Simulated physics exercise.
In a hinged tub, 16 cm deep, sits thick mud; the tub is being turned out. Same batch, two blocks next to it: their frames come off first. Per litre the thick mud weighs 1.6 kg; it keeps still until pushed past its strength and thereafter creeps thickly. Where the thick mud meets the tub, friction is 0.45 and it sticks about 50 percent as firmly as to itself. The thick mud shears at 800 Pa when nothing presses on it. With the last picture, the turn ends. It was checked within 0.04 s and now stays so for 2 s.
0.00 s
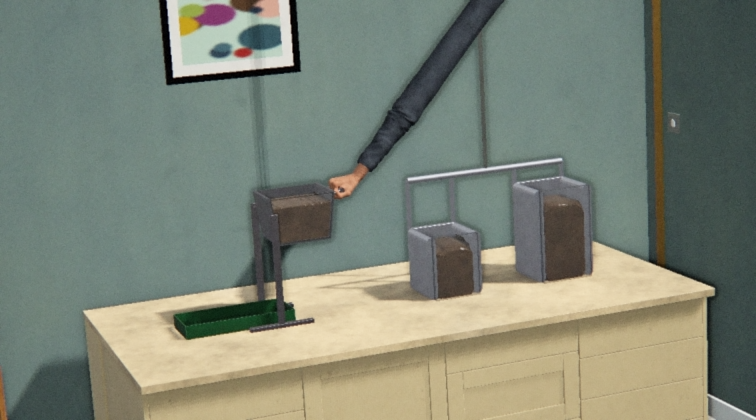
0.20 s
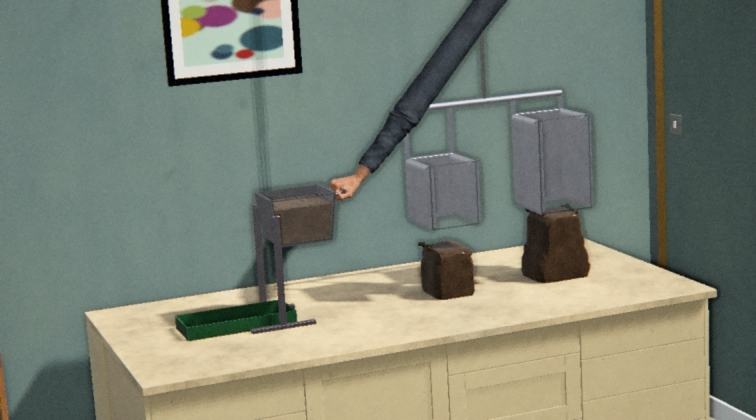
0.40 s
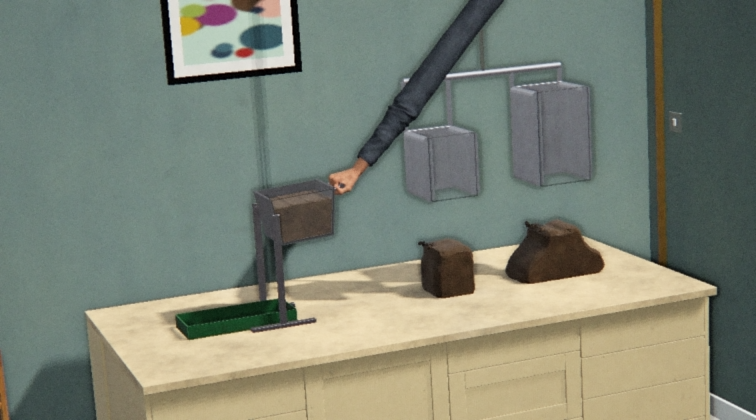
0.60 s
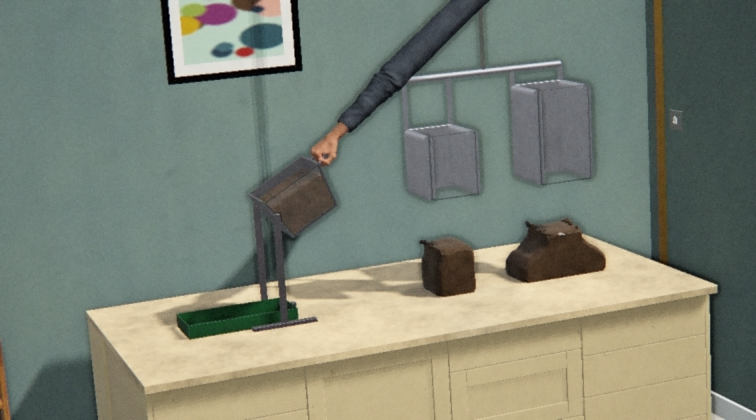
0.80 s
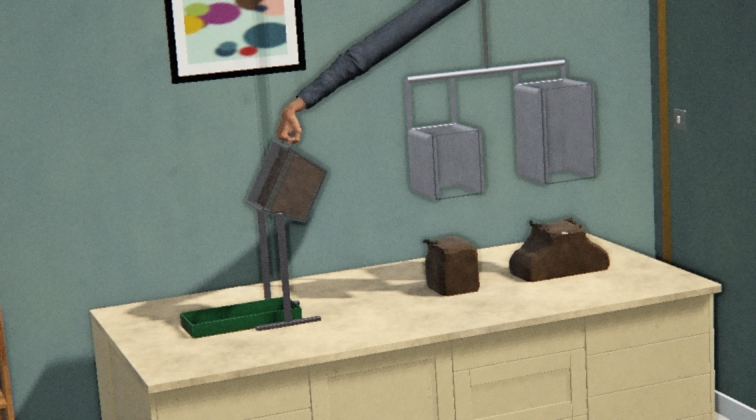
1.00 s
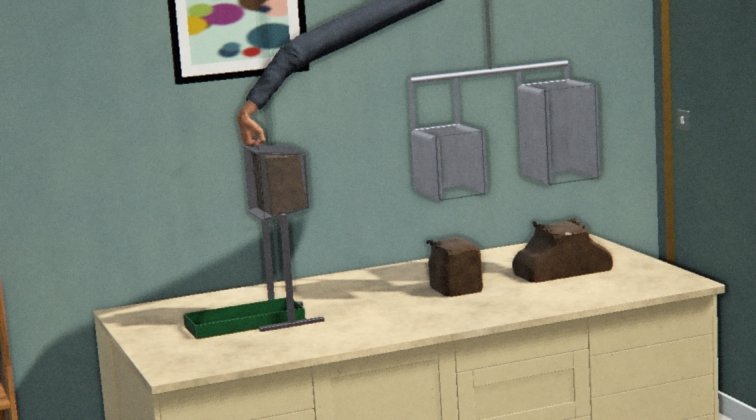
Clear molds lift off two brown mud blocks, the taller slumps, and a hand tilts a mud-filled tub.
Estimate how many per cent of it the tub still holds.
The tub still holds some 0 per cent.
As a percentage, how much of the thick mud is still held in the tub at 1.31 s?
Near 55 in a hundred.
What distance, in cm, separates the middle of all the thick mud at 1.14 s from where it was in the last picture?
It has gone close to 4 cm.
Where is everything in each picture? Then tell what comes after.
In the first picture, handle-side rim at (332, 191), tilt 0 degrees; top of the thick mud at (320, 202); blocks stand 19 cm, 30 cm (left to right).
In the second picture, handle-side rim at (334, 193), tilt 0 degrees; top of the thick mud at (322, 204); blocks stand 19 cm, 26 cm (left to right).
In the third picture, handle-side rim at (332, 188), tilt 3 degrees; top of the thick mud at (329, 198); blocks stand 19 cm, 19 cm (left to right).
In the fourth picture, handle-side rim at (317, 164), tilt 28 degrees; top of the thick mud at (320, 175); blocks stand 18 cm, 19 cm (left to right).
In the fifth picture, handle-side rim at (288, 149), tilt 61 degrees; top of the thick mud at (295, 157); blocks stand 18 cm, 19 cm (left to right).
In the sixth picture, handle-side rim at (258, 155), tilt 90 degrees; top of the thick mud at (273, 157); blocks stand 18 cm, 19 cm (left to right).
After 1.14 s, the tub is at 90 degrees and holds 96 %.
After 1.31 s, the tub is at 90 degrees and holds 57 %.
After 1.48 s, the tub is at 90 degrees and holds 34 %.
After 1.65 s, the tub is at 90 degrees and holds 15 %.
After 3.00 s, at the end, the tub is at 90 degrees and holds 0 %.
